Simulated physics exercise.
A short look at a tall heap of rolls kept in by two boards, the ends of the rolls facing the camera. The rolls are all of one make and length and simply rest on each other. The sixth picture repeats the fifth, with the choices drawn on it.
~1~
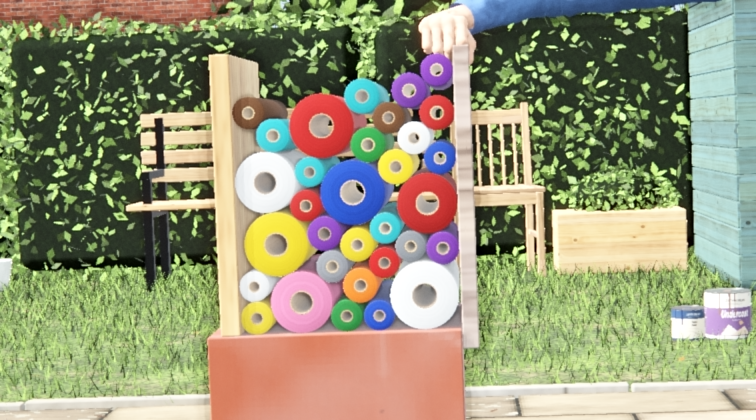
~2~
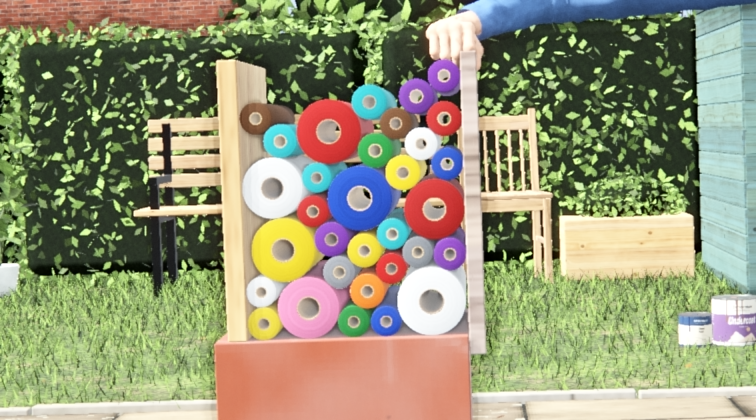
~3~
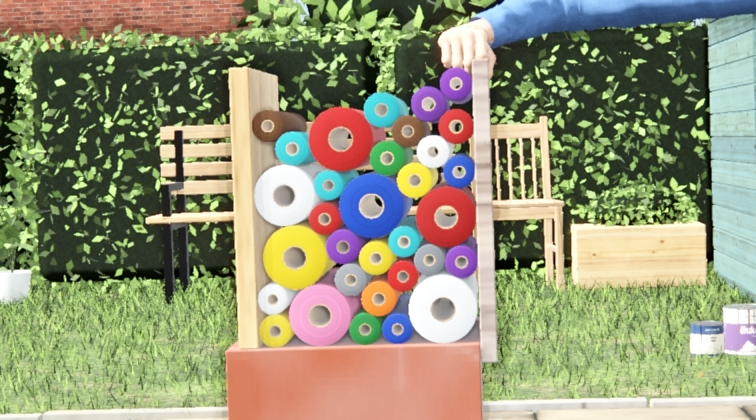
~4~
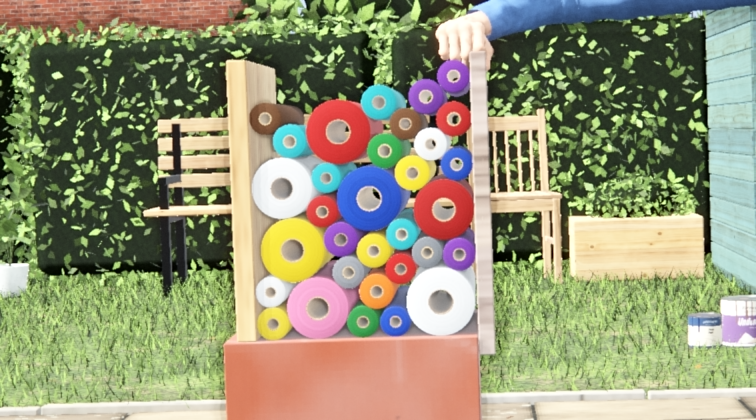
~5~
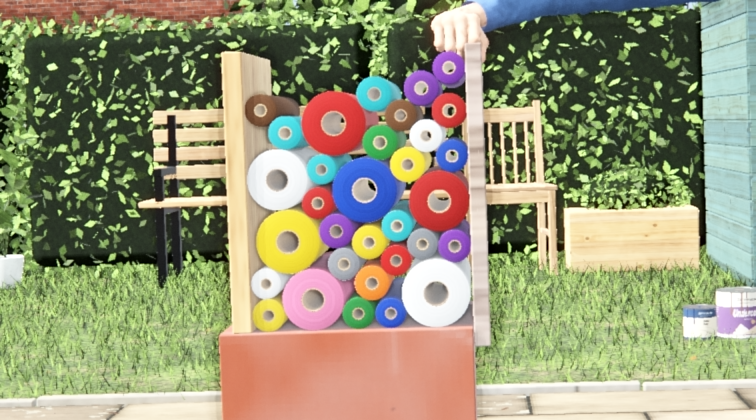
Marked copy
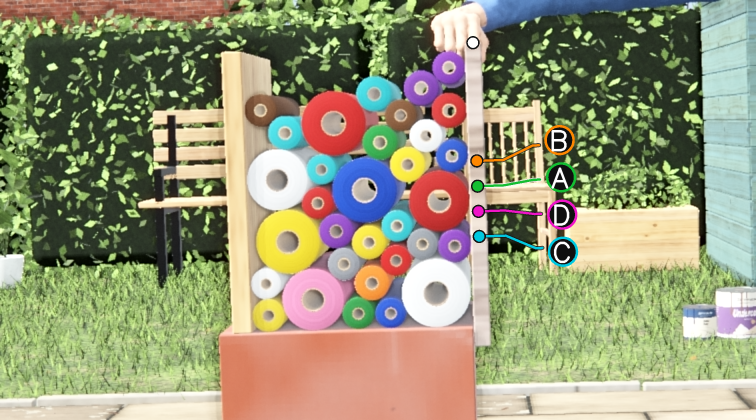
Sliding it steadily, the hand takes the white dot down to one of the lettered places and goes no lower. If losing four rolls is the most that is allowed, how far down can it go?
The lowest mark that will do is B.
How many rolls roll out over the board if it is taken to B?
With B, three.
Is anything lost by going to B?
At B: Yes.
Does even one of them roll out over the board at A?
Yes, at A.
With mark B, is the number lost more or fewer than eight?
Fewer than eight.
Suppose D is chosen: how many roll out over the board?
With D, seven.
On the copy, A at (478, 186); B at (477, 161); C at (479, 236); D at (478, 211); the white dot at (473, 43).
On B. First, top of the board (467, 98).
Then, top of the board (469, 160).
Finally, top of the board (469, 161), three out over the board.
By contrast, A more than four out over the board; C more than four out over the board; D more than four out over the board.
